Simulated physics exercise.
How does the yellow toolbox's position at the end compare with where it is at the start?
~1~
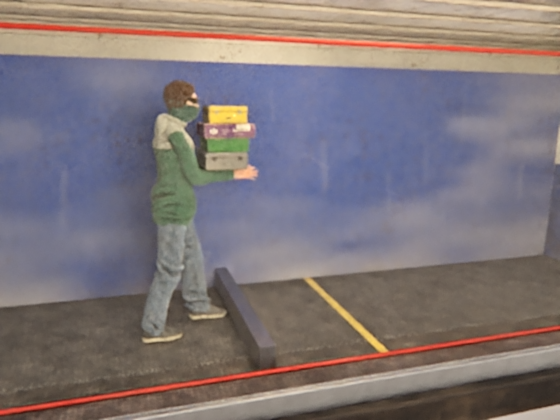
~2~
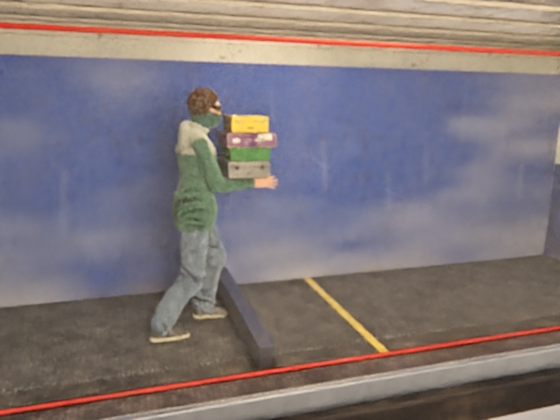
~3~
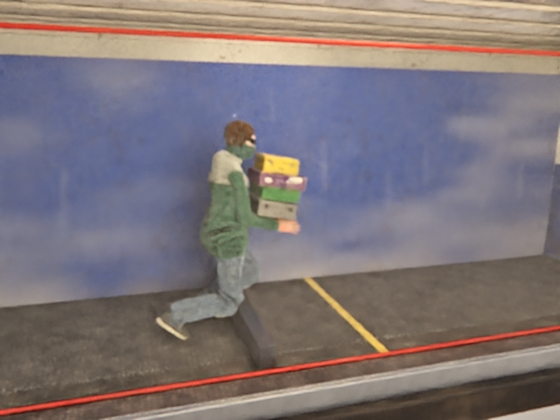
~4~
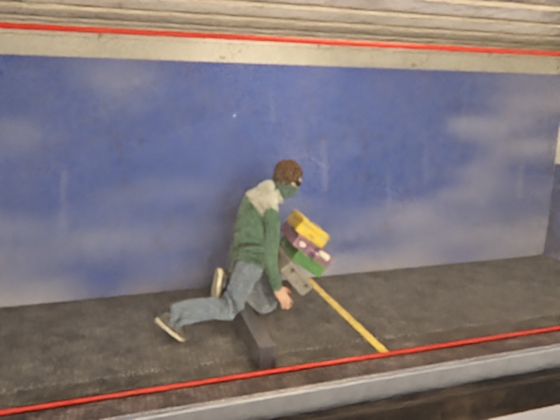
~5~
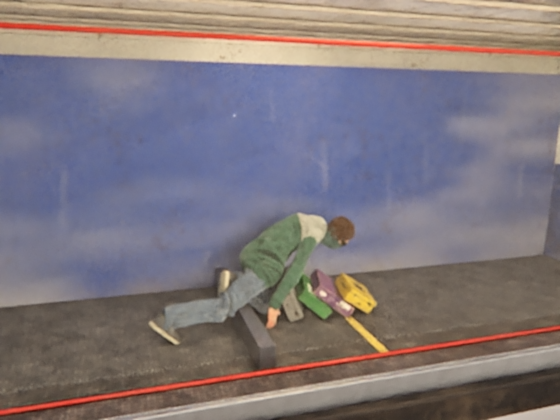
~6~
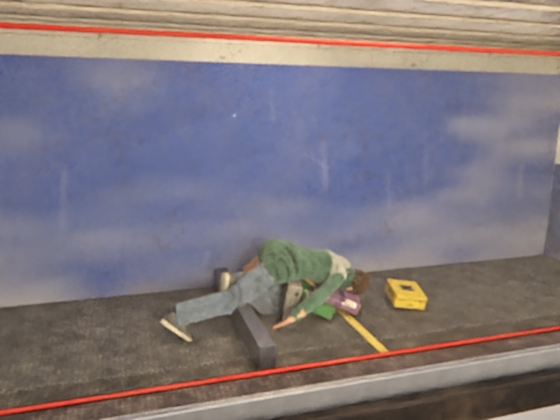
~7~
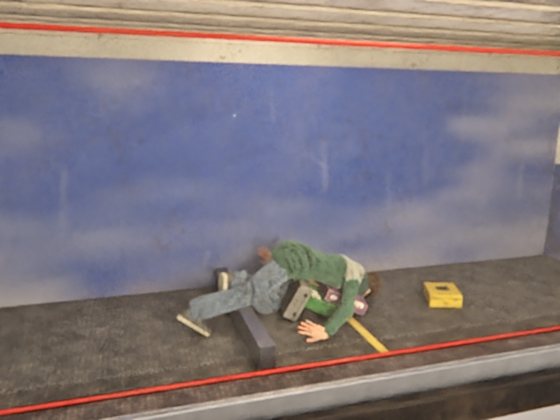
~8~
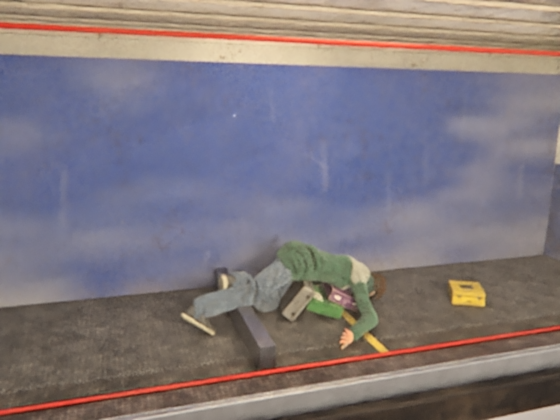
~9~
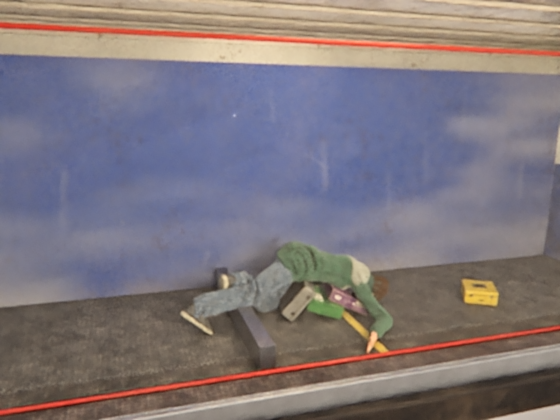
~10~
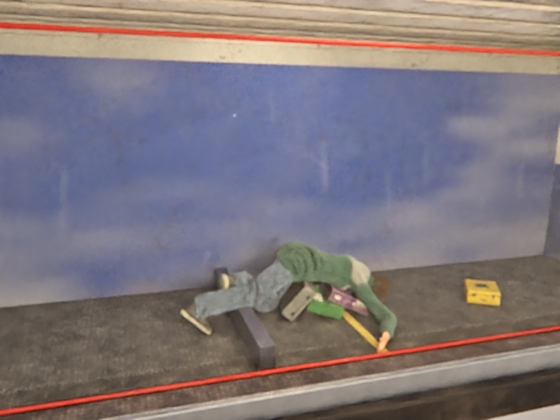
At the start the yellow toolbox is on top of the stack in the traveller's arms, left of the yellow line. At the end it rests on the ground well to the right of the line, apart from the other boxes.
In this clip, a traveller carrying a stack of four boxes moves right, pitches forward over a low rail and drops them, the yellow toolbox sliding farthest right. The traveller ends face down across the rail, head past the yellow line, arm stretched out.
